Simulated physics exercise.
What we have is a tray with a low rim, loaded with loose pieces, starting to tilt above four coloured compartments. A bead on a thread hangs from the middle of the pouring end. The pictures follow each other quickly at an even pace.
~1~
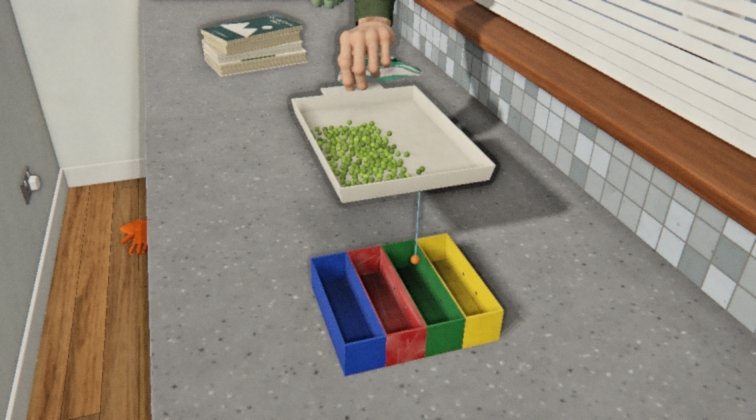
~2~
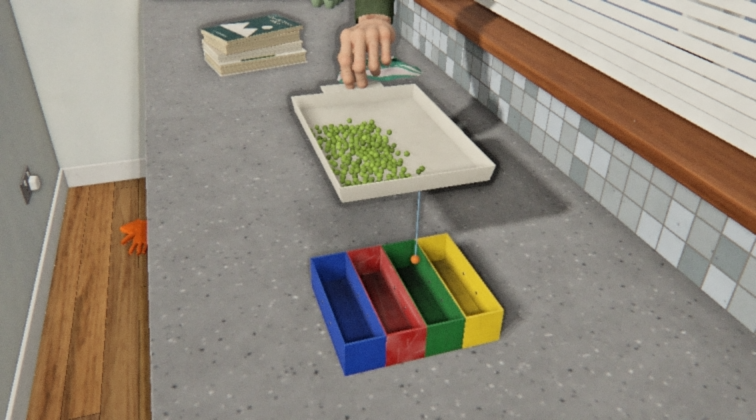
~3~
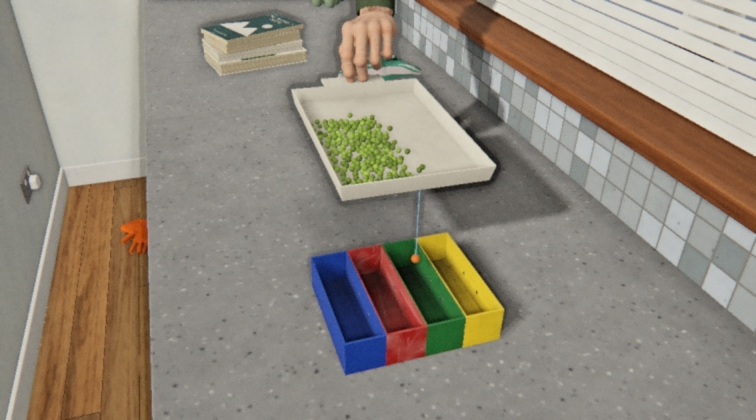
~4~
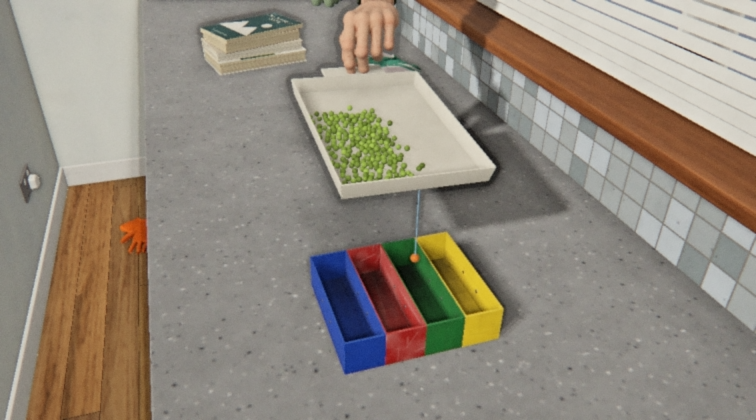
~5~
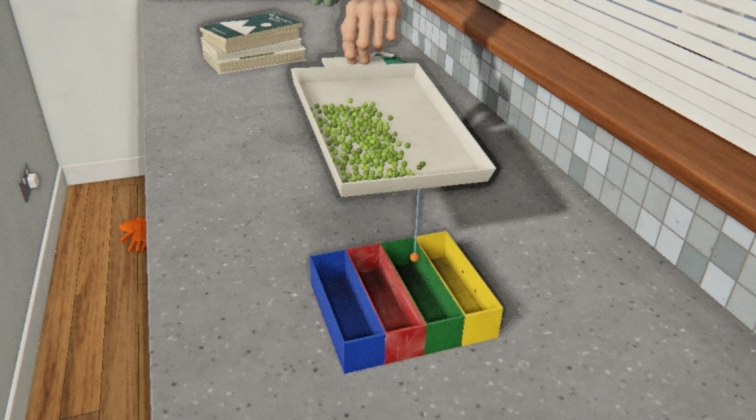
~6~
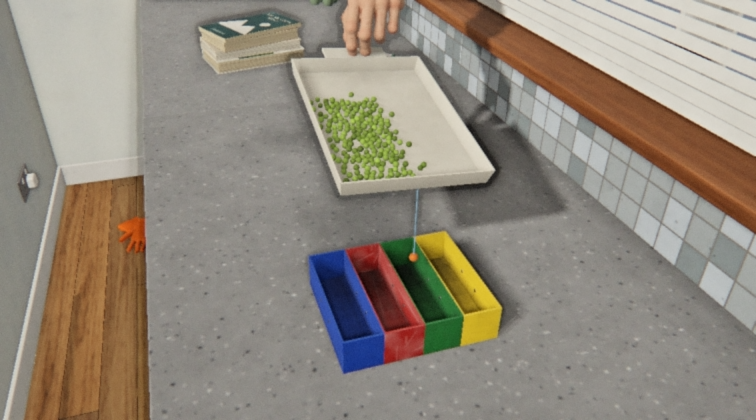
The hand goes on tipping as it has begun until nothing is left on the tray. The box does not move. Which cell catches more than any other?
The yellow one ends fullest.
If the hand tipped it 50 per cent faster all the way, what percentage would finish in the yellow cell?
It comes to 30 per cent or so.
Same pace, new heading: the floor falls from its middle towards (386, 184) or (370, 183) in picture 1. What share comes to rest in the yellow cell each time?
The first gives 0 %, the second 0 %.
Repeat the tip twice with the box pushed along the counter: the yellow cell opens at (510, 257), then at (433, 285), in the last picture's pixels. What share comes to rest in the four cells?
Roughly 100 per cent, and 10 per cent.
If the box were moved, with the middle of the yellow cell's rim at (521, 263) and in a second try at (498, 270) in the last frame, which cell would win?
In turn: That green cell; the yellow one.
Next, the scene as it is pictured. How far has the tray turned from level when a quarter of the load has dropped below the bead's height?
At some 90 degrees.
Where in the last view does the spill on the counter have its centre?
Close to (532, 298).
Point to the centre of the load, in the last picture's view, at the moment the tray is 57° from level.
Roughly at (425, 162).
Shortly afterwards, tray tipped steeply; the whole lot on the tray.
Next, tray tipped right over; near a quarter on the tray; near a quarter in the yellow cell; only a few in the green cell; only a few in the red cell; near half falling or outside the box.
Some moments later, tray tipped past a quarter turn; near a quarter in the yellow cell; a little in the green cell; only a few in the red cell; near two thirds falling or outside the box.
In the end, tray tipped past a quarter turn; near a quarter in the yellow cell; a little in the green cell; only a few in the red cell; none at all in the blue cell; near two thirds outside the box.
